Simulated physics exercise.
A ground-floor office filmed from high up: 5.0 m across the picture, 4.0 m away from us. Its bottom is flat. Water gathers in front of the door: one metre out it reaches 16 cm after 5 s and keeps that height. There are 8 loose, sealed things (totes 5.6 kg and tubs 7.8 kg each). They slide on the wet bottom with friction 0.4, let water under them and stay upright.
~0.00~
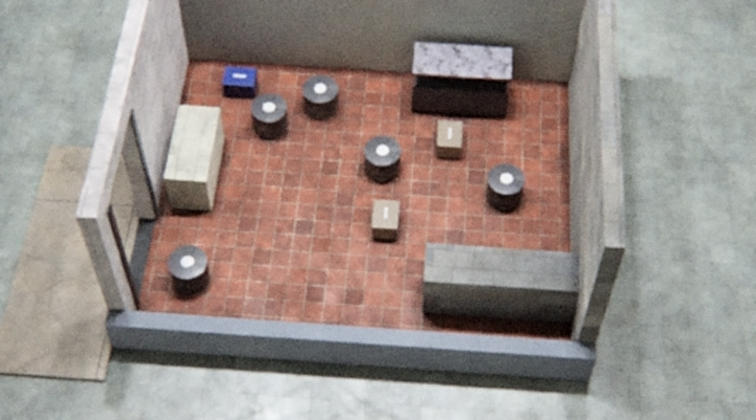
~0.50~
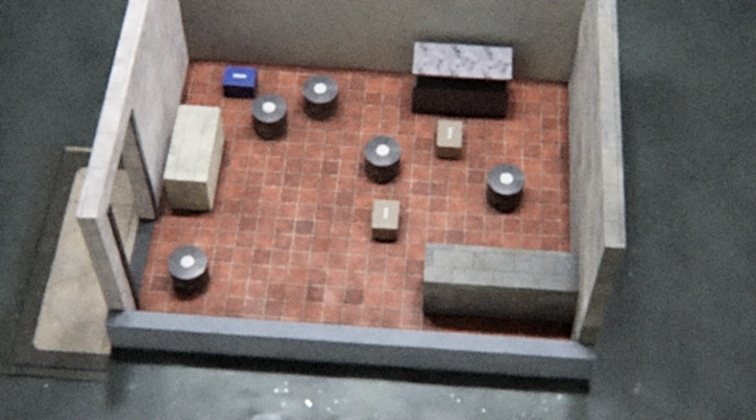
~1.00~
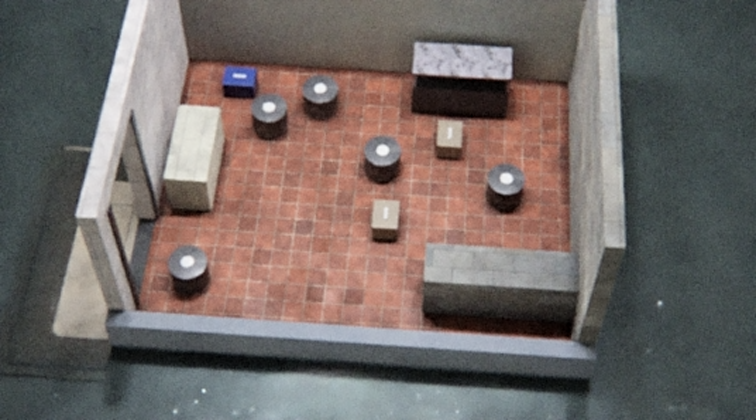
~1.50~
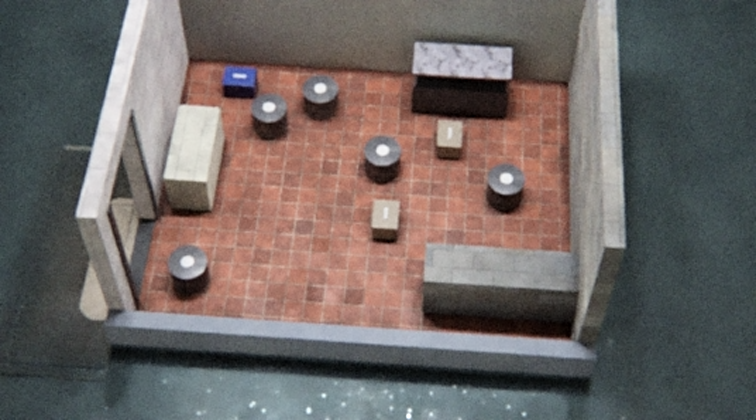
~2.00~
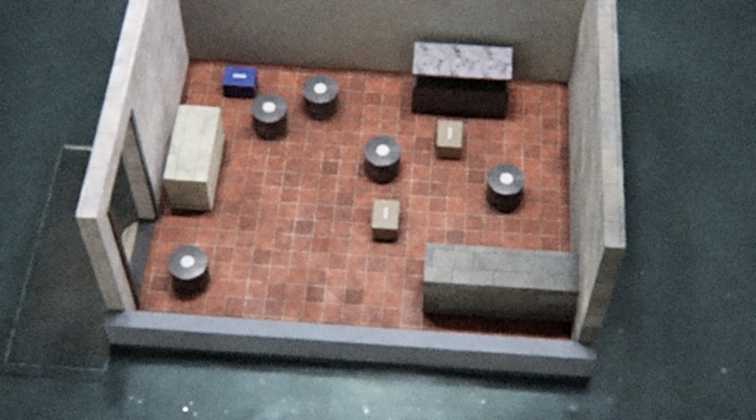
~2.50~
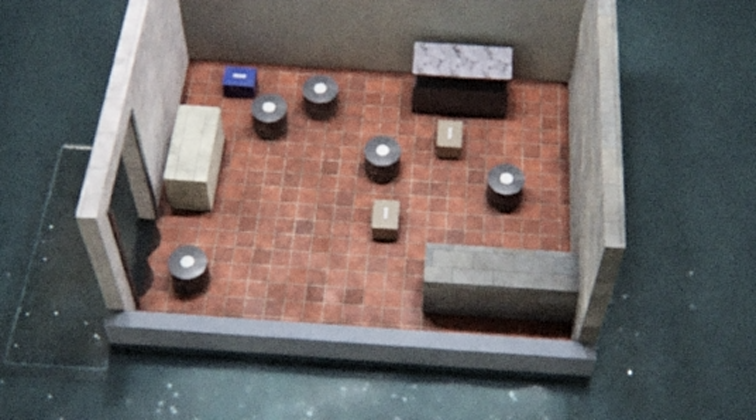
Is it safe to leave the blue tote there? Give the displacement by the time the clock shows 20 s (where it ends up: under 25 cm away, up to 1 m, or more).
The blue tote slides a little.
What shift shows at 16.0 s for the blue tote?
About 0 cm.
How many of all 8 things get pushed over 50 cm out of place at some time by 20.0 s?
I count 8.
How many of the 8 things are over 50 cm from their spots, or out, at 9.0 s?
By then 2.
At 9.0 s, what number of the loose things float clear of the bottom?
I count 2.
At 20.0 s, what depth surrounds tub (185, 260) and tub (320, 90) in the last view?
Roughly 7 and 10 cm.
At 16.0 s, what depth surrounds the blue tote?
About 4 cm.
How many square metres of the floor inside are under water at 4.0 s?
Roughly 2.0 m2.
After 4.0 s the blue tote is near (240, 76), 0.0 m from its start, aground; 0 afloat.
After 9.0 s the blue tote is near (240, 76), 0.0 m from its start, aground; 2 afloat.
After 16.0 s the blue tote is near (238, 77), 0.0 m from its start, aground; 6 afloat.
After 20.0 s the blue tote is near (193, 106), 0.8 m from its start, afloat; 8 afloat.
